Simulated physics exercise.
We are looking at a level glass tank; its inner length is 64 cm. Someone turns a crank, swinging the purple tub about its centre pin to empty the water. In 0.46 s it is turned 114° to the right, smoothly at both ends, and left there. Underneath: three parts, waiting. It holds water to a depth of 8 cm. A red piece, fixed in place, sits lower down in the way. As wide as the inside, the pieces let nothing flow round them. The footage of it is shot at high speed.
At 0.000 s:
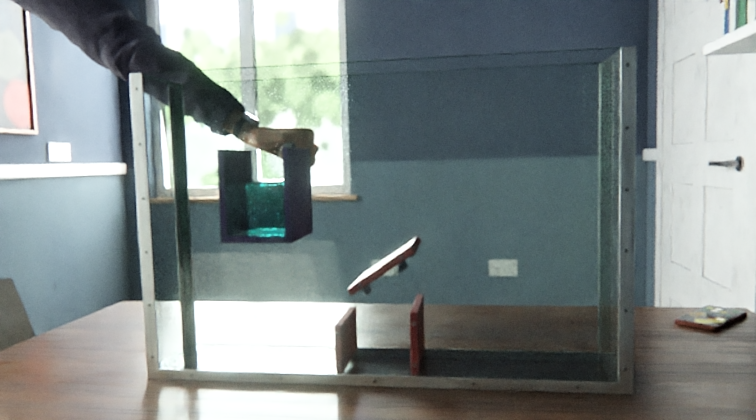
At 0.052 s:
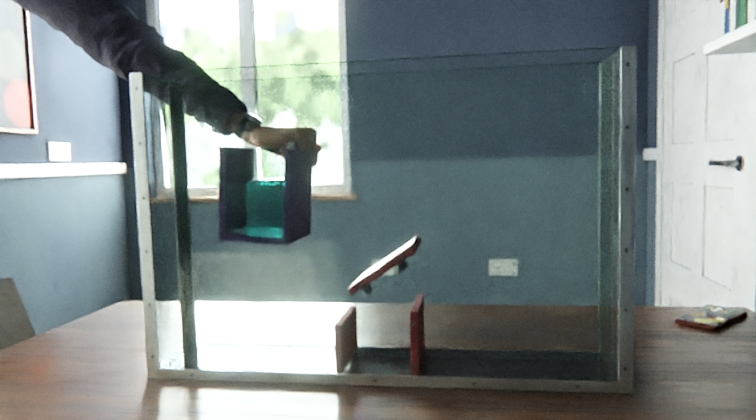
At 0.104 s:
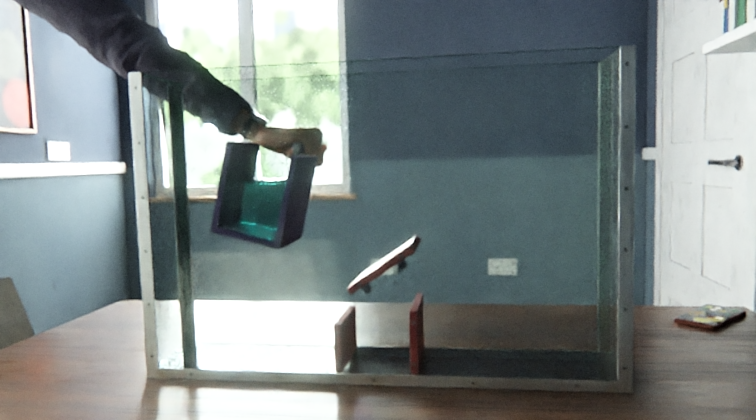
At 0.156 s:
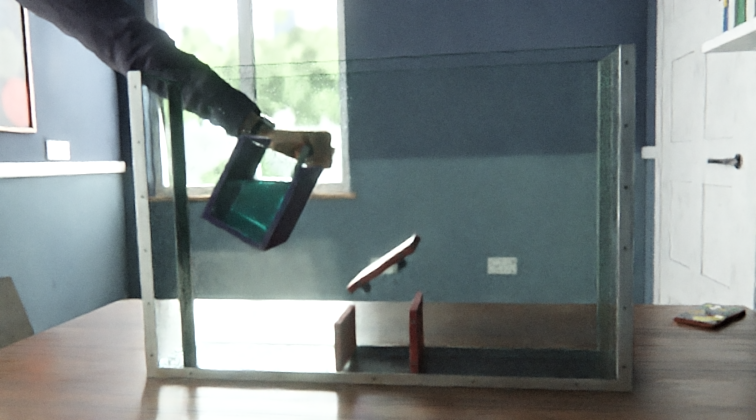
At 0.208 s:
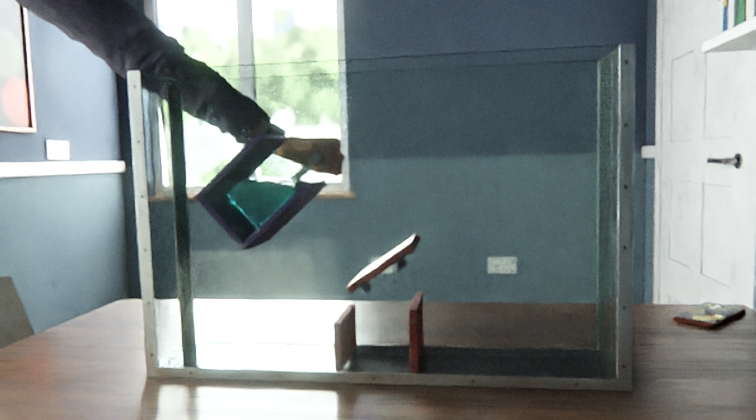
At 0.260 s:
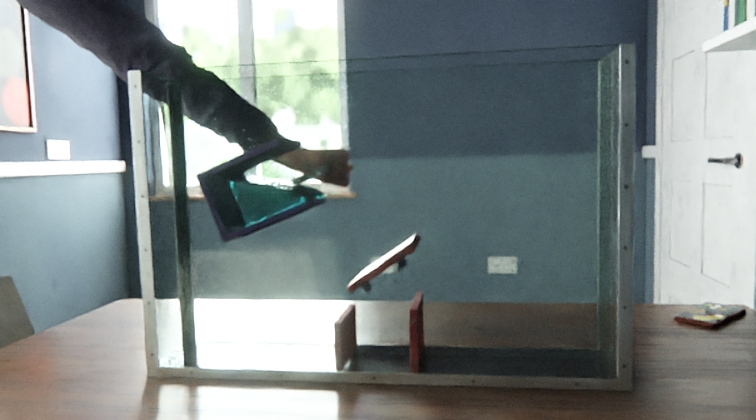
A hand tilts a purple tub of teal water steeply to the right inside a glass tank.
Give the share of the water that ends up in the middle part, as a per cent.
Roughly 80 %.
After 0.46 s 82 per cent has yet to come down; below, left 3, middle 15, right 0.
After 0.70 s 31 per cent has yet to come down; below, left 7, middle 62, right 0.
After 1.03 s 0 per cent has yet to come down; below, left 7, middle 80, right 12.
In the end the left part holds 9, the middle 78 and the right 12 per cent.
